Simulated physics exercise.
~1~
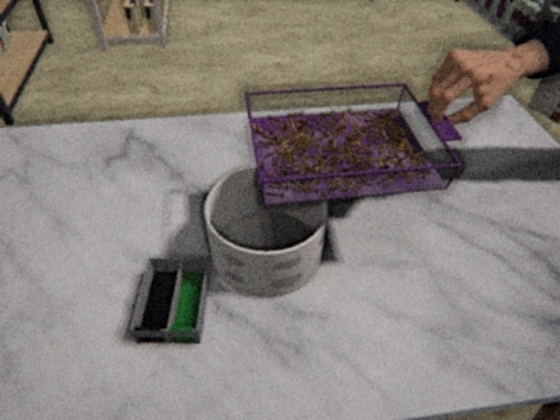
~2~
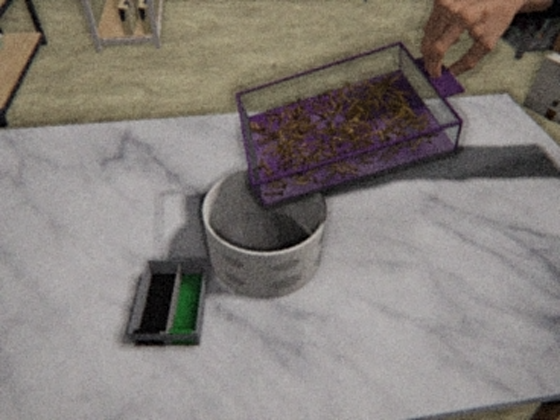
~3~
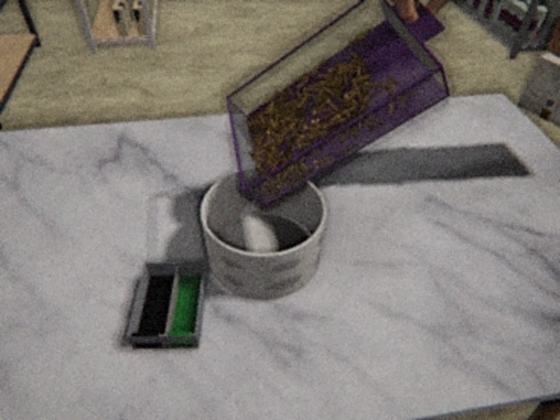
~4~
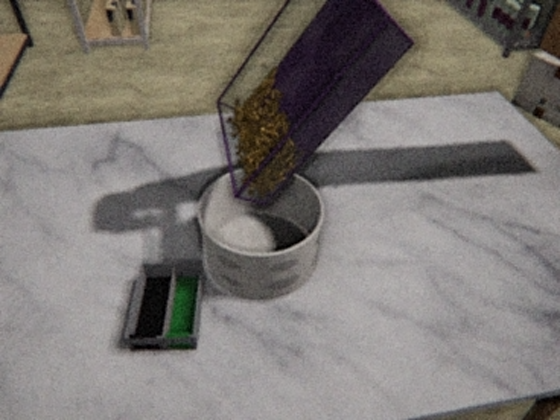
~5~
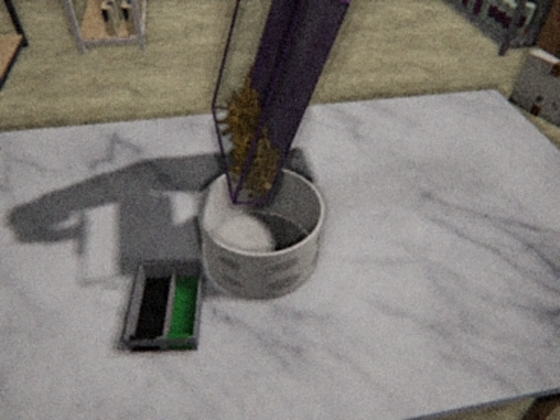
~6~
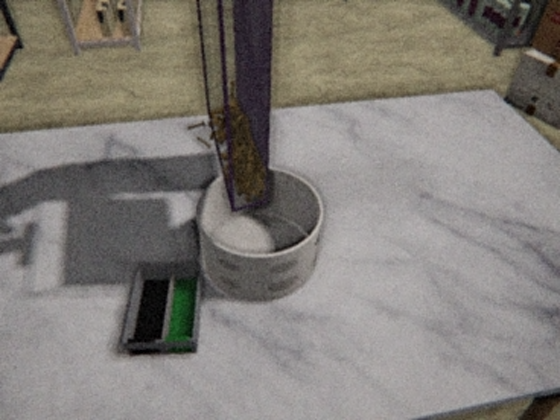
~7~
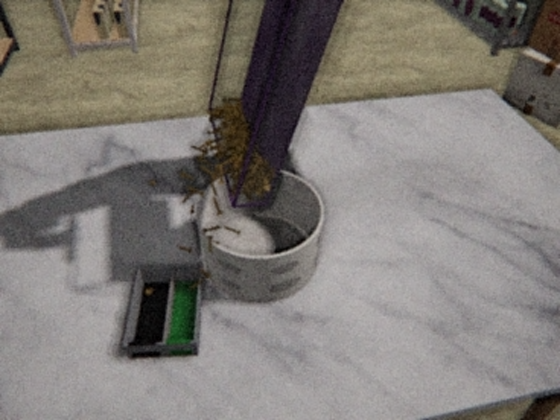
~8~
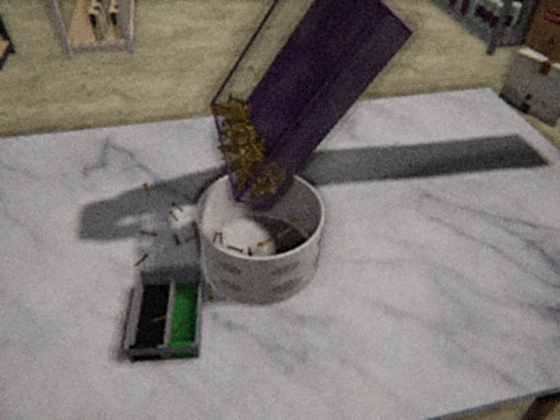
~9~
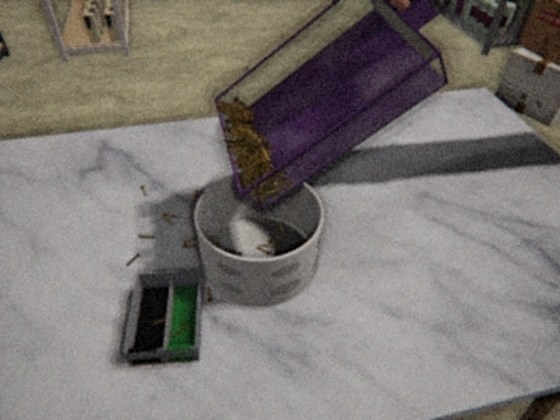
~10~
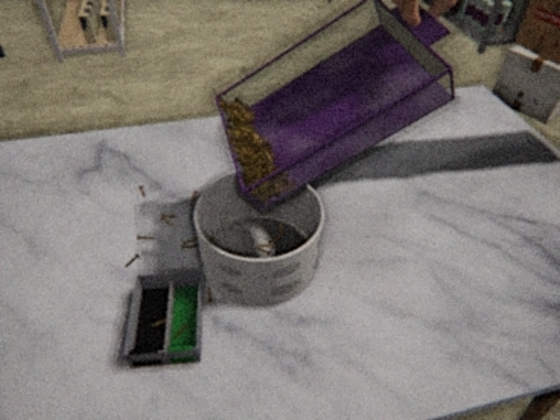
The clip shows a hand tipping a purple, clear-sided tray of brass-coloured screws steeply over a white pot on a marble table, then tilting it partway back. A few screws fall into the pot and beside it near a black and green tin, while many stay bunched in the tray.
